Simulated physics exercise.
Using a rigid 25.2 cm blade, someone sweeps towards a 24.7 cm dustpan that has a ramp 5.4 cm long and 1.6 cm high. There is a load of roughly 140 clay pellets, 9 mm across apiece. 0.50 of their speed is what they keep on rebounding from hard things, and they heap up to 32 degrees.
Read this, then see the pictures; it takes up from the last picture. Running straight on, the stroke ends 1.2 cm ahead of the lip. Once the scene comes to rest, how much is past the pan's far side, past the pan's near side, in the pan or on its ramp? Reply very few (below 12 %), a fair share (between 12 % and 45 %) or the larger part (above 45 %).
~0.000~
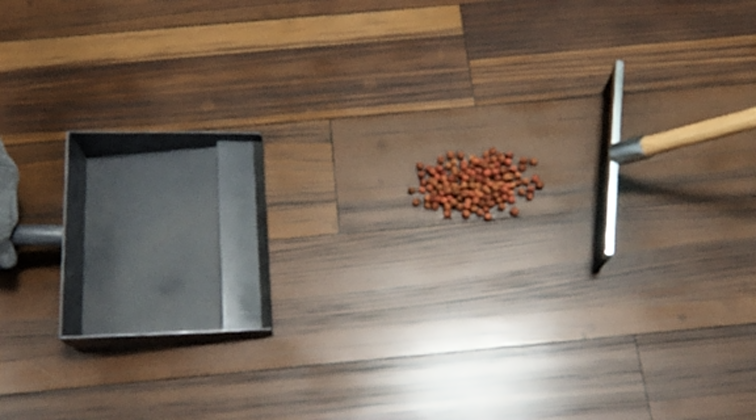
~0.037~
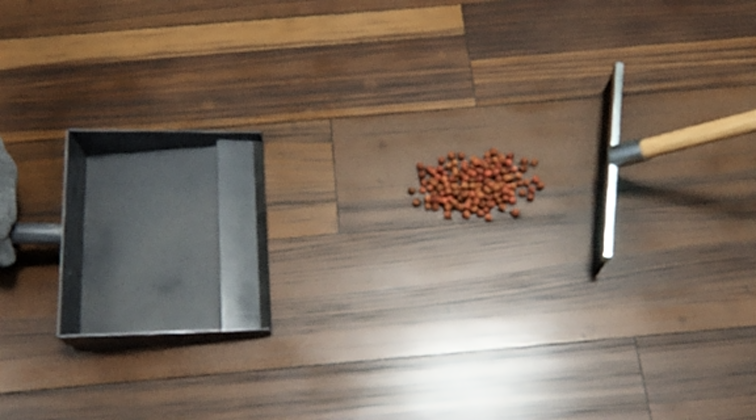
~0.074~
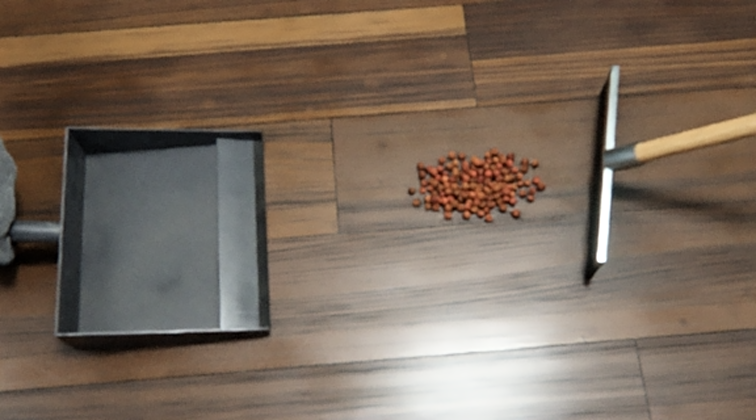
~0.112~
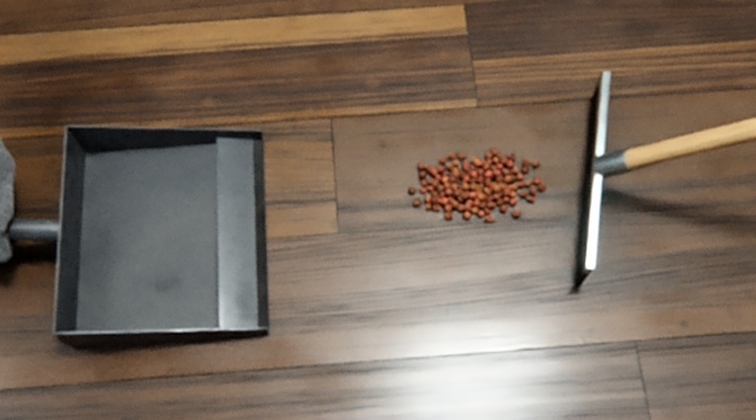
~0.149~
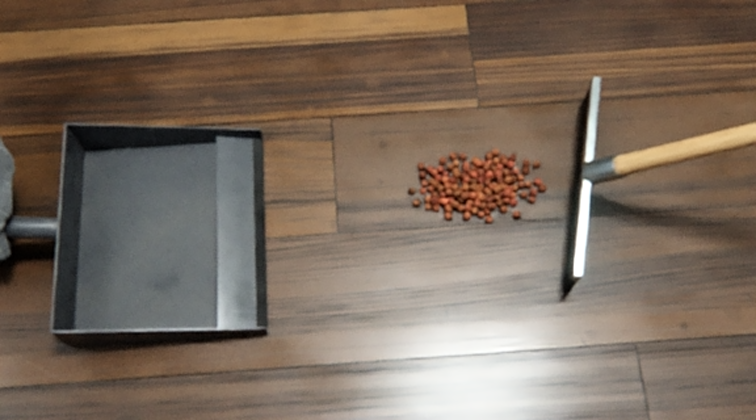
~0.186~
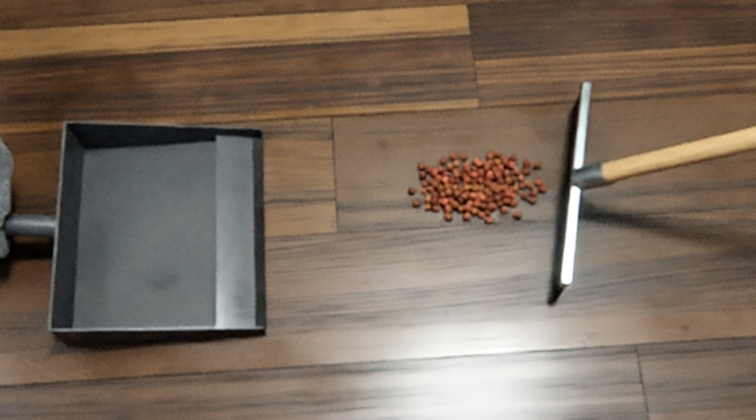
Far side - very few; near side - very few; pan - very few.
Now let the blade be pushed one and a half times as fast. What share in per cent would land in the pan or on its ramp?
I'd put it at roughly 0 per cent.
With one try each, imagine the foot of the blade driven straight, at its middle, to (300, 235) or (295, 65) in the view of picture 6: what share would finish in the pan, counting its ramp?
Some 0 in a hundred and 5 in a hundred.
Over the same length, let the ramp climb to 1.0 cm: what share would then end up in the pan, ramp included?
It would be near 0 per cent.
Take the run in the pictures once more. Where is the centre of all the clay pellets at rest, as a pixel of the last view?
Close to pixel (318, 197).
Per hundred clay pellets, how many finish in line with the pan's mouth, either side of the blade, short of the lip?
100 %.
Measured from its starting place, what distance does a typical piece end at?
That distance is close to 18 cm.
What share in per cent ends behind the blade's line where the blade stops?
My guess is close to 45 per cent.
Then, at 0.57 s, middle of the blade 21 cm from the lip; 0 % over the lip, far side 0 %, near side 0 %.
After 0.83 s, middle of the blade 11 cm from the lip; 0 % over the lip, far side 0 %, near side 0 %.
Then, at 1.20 s, middle of the blade 4 cm from the lip; 0 % over the lip, far side 0 %, near side 0 %.
By 1.5 s all is still; far side 0 %, near side 0 %, pan 0 %, in front of the lip or behind the blade 100 %.
